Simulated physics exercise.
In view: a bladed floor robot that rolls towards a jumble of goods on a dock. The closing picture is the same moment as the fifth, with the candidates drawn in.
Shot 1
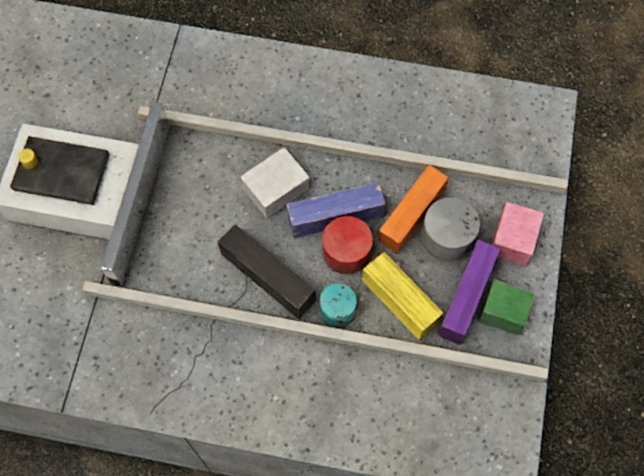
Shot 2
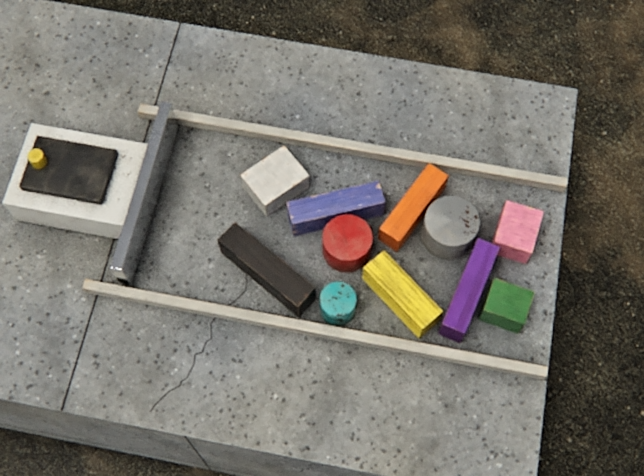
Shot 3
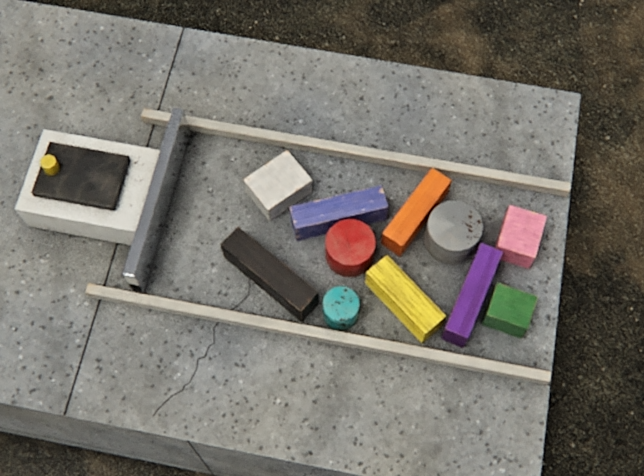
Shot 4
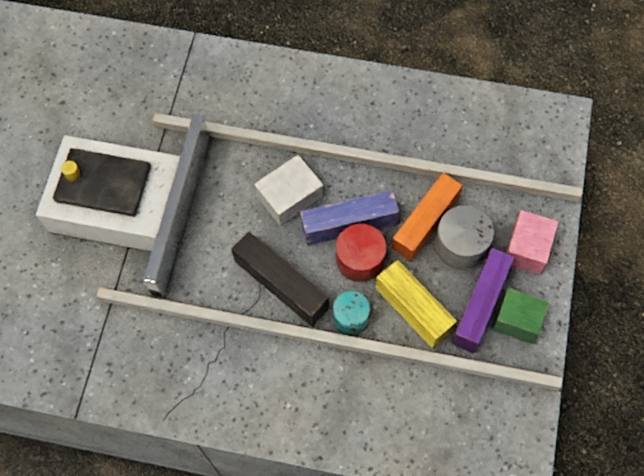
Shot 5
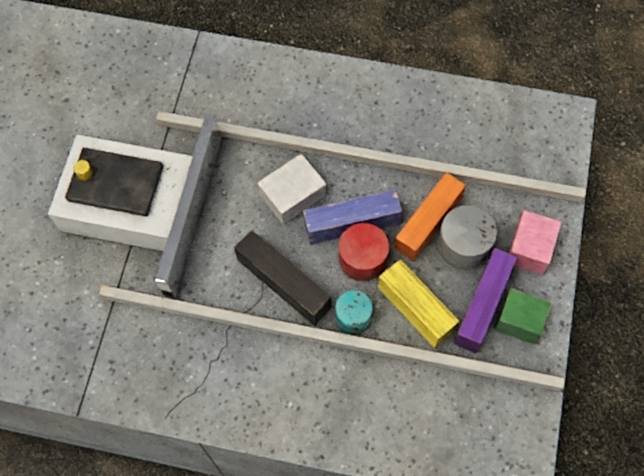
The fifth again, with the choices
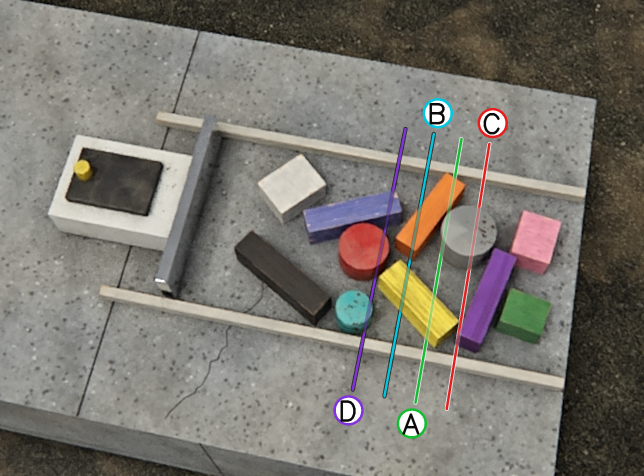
White bladed floor robot creeping rightward between two pale rails on a concrete slab, the jumble of coloured blocks ahead lying untouched.
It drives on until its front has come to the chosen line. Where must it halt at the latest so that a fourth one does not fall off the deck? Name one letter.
The farthest such stop is A.
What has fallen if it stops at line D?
It is the green crate.
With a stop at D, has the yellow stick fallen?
No.
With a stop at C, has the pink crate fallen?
By then, yes.
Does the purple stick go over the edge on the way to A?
By then, yes.
On the copy, A at (440, 263); B at (411, 257); C at (469, 269); D at (381, 252).
On A. First, robot (209, 199); turquoise canister (385, 324); black bar (322, 287).
Then, robot (302, 216); green crate (570, 330); pink crate (553, 245).
Finally, robot (370, 229); purple stick over the edge; green crate over the edge; three fallen.
By contrast, B is within the limit but short; C drops seven; D is within the limit but short.
